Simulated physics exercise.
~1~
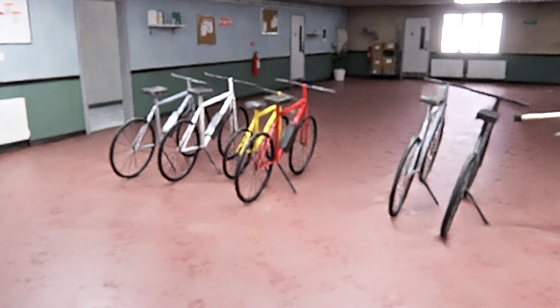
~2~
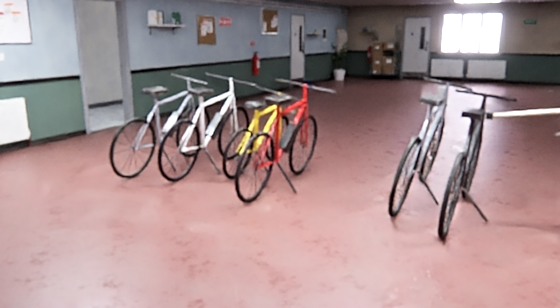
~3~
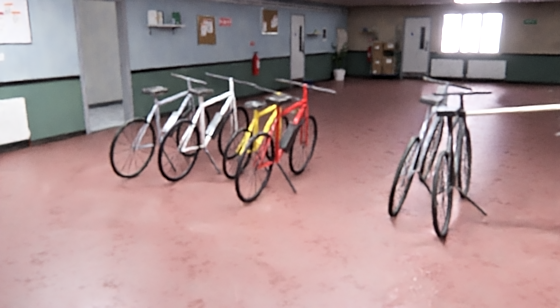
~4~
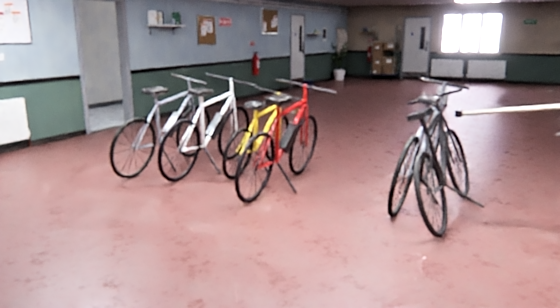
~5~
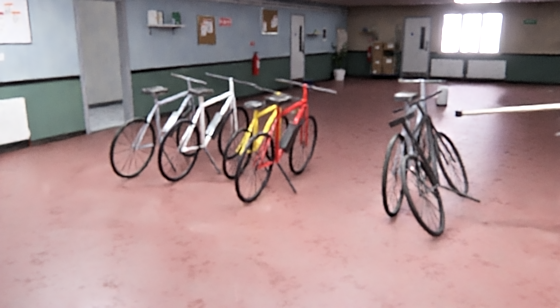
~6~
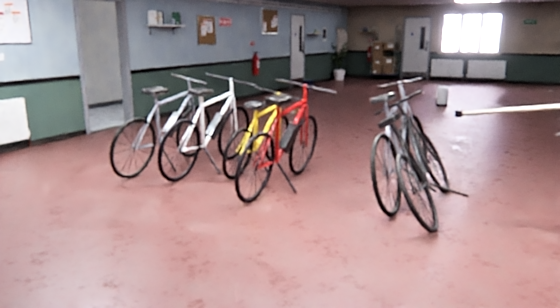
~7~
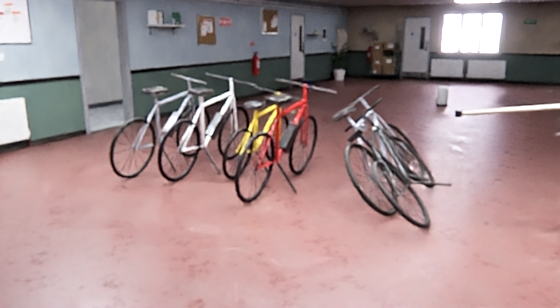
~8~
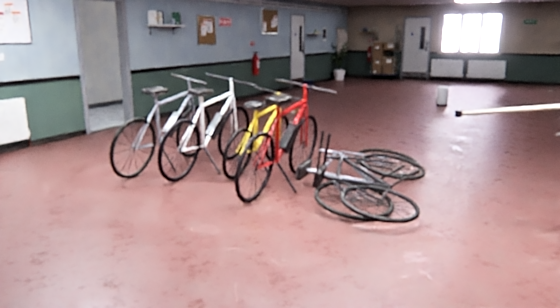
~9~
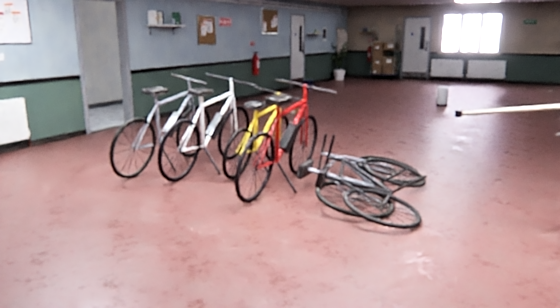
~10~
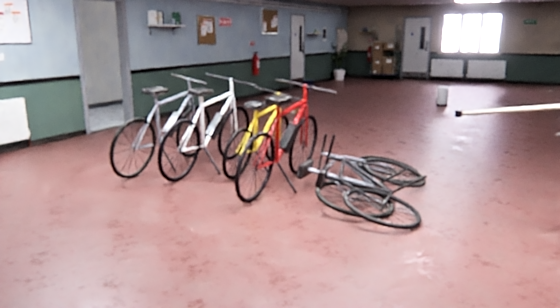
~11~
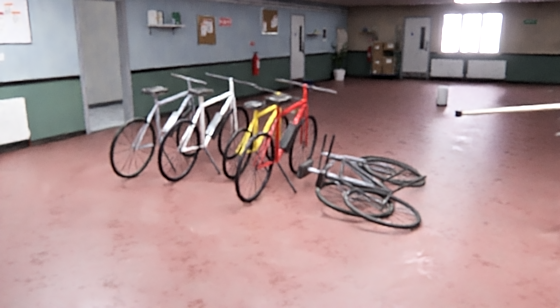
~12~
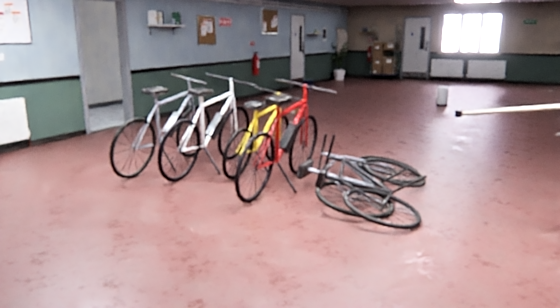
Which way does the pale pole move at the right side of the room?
The pole moves to the left, toward the nearest grey bicycle, and then stays still.
Two grey bicycles topple left onto the floor while the other four stay standing.
